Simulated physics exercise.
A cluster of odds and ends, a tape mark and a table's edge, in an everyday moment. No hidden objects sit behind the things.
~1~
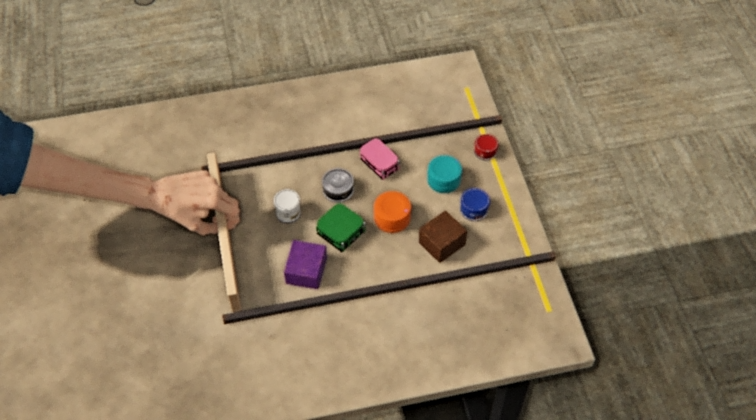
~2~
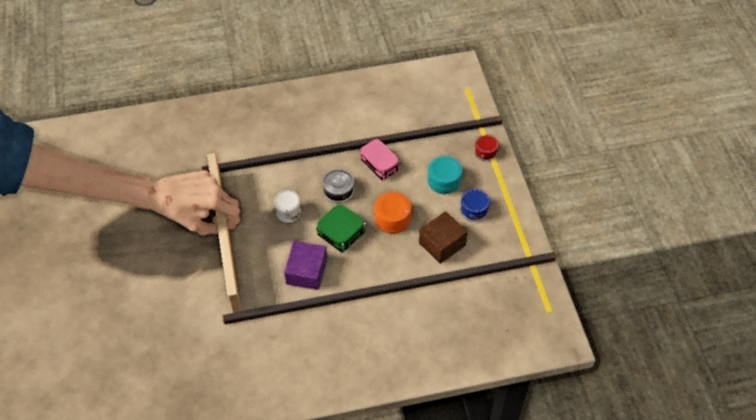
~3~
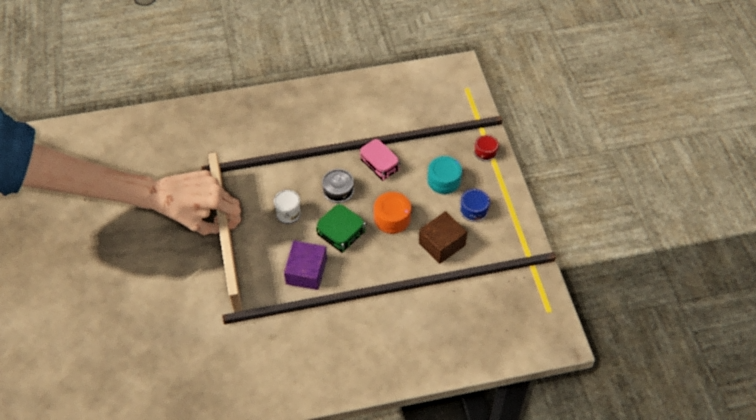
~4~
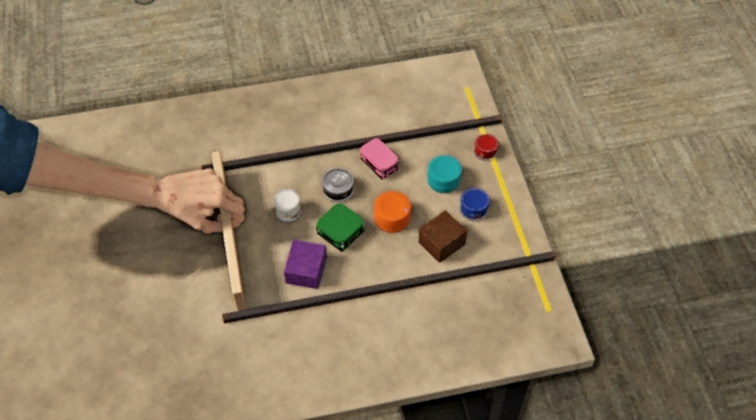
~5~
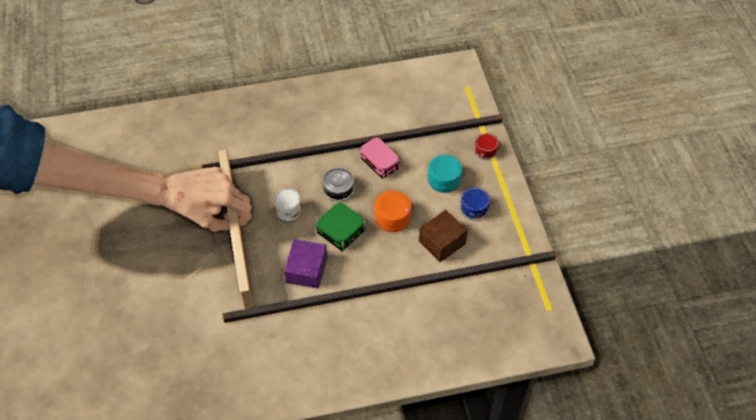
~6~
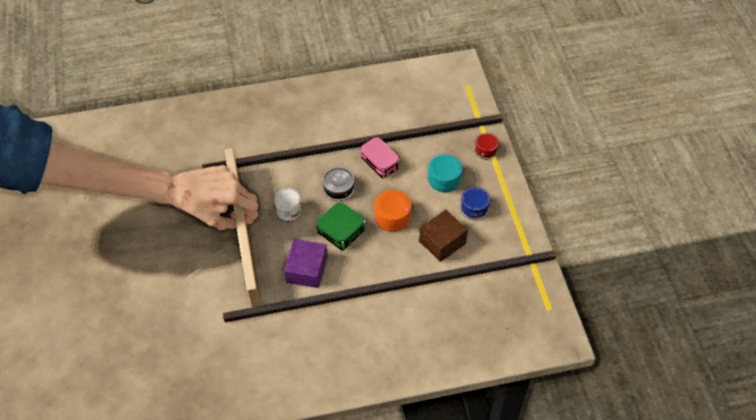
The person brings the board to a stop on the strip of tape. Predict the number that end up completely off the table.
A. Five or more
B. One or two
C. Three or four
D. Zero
Answer: A.
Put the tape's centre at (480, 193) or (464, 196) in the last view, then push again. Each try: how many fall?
You'd find 2 and then 0 on the floor.
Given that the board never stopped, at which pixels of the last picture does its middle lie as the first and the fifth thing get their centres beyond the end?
First: Around (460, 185). Next: Around (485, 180).
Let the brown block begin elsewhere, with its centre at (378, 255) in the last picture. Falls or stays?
From that start the object does not stay.
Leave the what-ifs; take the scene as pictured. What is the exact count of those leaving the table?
Tally: 6.
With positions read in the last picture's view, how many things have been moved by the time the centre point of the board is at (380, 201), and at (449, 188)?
The first number is 7, the next one 10.
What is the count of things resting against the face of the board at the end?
The answer is 4.
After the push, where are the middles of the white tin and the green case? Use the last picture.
In the last picture the white tin sits at (511, 163) while the green case sits at (527, 186).
Soon after, none off yet; red pot at rest near (487, 146); blue tin at rest near (475, 204); turquoise lid at rest near (445, 173).
After that, none off yet; red pot at rest near (487, 146); blue tin moving near (479, 202); turquoise lid at rest near (445, 173).
And then, none off yet; red pot displaced about its own width near (515, 140); blue tin displaced well along near (520, 182); turquoise lid displaced well along near (502, 160).
In the end, the number that fall off is five or more; gone, orange lid, pink case, brown block, turquoise lid, blue tin and red pot.
